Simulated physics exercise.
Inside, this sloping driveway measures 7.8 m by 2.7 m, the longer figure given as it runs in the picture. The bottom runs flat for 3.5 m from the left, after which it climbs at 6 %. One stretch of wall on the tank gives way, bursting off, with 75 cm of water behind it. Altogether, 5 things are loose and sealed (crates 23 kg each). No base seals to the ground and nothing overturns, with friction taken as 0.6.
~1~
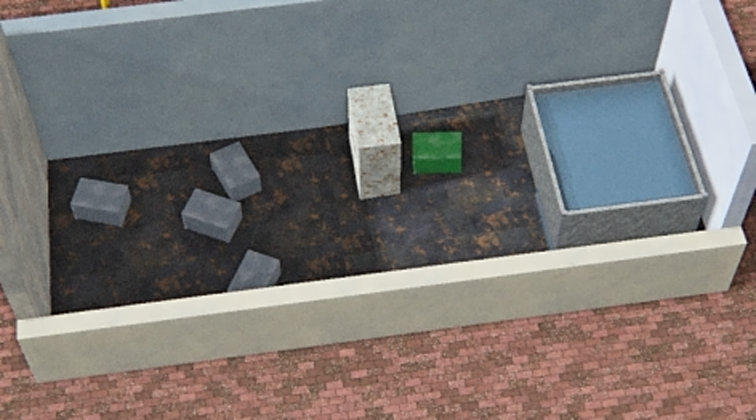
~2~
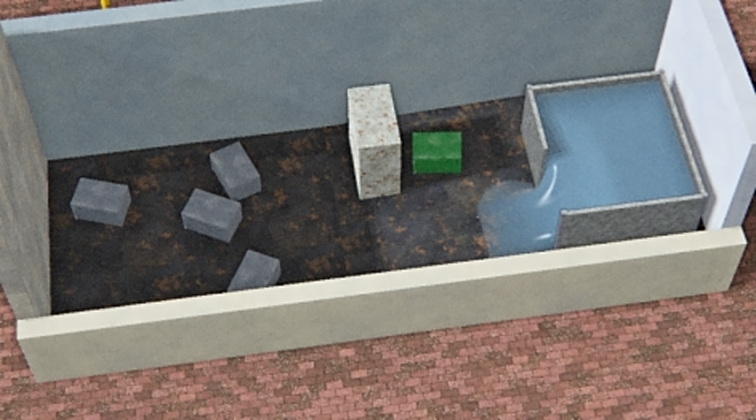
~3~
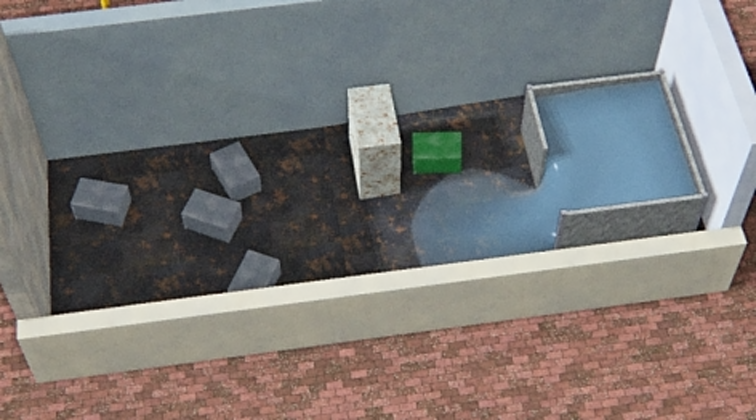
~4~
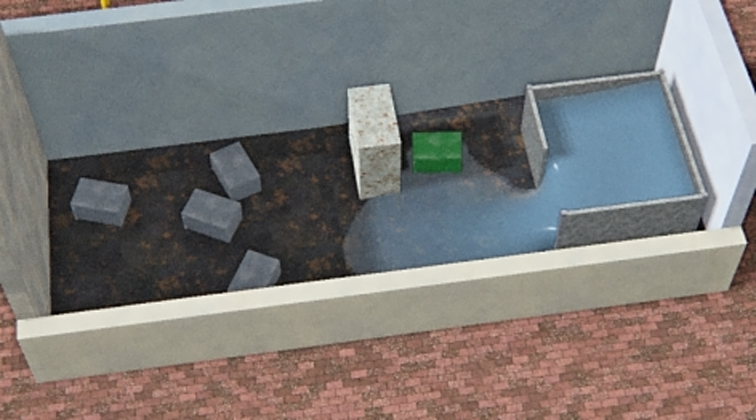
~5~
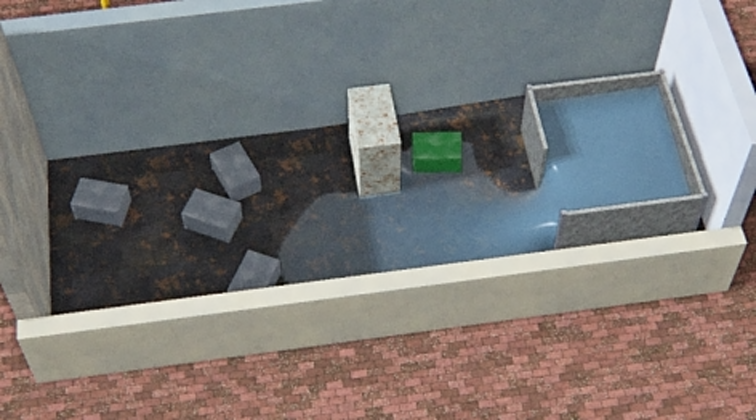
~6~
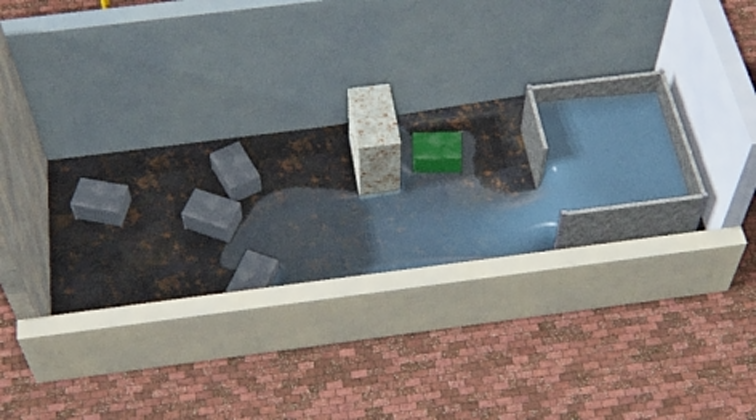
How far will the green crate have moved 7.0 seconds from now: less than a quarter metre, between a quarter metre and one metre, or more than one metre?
Less than a quarter metre.
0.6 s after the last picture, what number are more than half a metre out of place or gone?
Tally at that time: 1.
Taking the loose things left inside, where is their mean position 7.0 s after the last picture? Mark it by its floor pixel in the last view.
About (307, 210).
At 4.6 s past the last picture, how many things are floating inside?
2.
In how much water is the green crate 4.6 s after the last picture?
5 cm, roughly.
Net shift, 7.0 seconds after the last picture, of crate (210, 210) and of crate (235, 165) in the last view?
First one 80 cm, second one 100 cm.
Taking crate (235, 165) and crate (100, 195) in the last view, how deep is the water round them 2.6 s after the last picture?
Depths: Near 10 cm, then near 26 cm.
Then, 0.6 s after the last picture the green crate is near (438, 145), 0.0 m from its start, aground; 0 afloat.
Then, 2.6 s after the last picture the green crate is near (438, 145), 0.0 m from its start, aground; 3 afloat.
Then, 4.6 s after the last picture the green crate is near (438, 145), 0.0 m from its start, aground; 2 afloat.
Then, 7.0 s after the last picture the green crate is near (438, 145), 0.0 m from its start, aground; 4 afloat.
